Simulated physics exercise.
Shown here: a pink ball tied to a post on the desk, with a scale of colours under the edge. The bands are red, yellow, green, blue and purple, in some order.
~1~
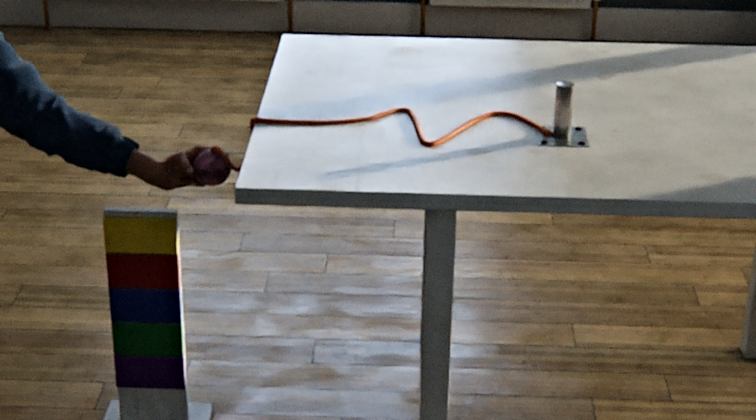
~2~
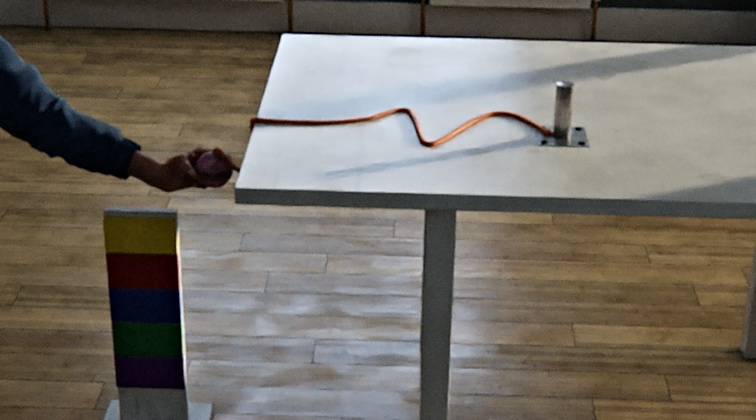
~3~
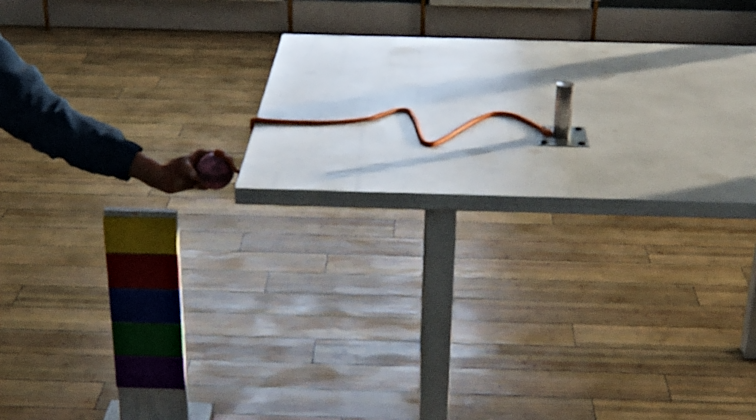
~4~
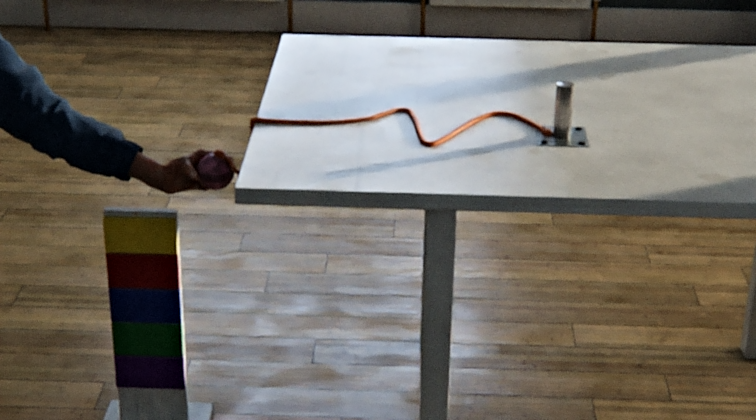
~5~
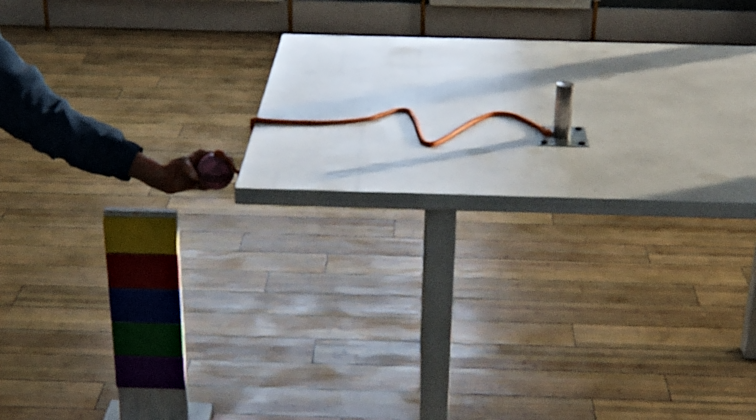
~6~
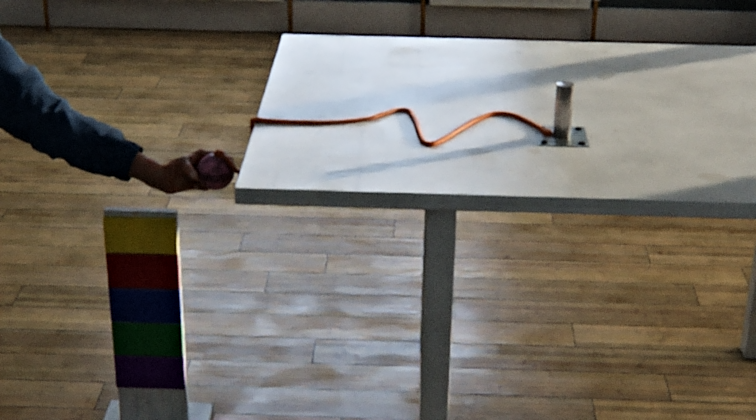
A hand holds a pink ball almost still beside a white table with an orange cord.
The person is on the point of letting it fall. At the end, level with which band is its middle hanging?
Level with green.
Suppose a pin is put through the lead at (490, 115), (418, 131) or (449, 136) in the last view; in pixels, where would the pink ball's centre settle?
The pixel places are (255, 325), (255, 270) and (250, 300), one per try.
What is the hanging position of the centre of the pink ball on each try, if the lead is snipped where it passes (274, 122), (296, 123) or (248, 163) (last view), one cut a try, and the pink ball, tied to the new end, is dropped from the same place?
Roughly at (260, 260) for the first, (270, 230) for the second and (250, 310) for the third.
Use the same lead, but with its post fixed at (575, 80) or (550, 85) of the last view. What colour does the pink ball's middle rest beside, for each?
Try one - blue; try two - green.
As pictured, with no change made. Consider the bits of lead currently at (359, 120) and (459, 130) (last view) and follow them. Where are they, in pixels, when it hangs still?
Result - first point (256, 165), second point (410, 128).
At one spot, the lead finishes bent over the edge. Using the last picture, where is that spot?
At (391, 112), roughly.
A little later, ball near (271, 334); level with green.
Next, ball near (251, 347); level with green.
When it is over, ball near (263, 352); level with green. At green.
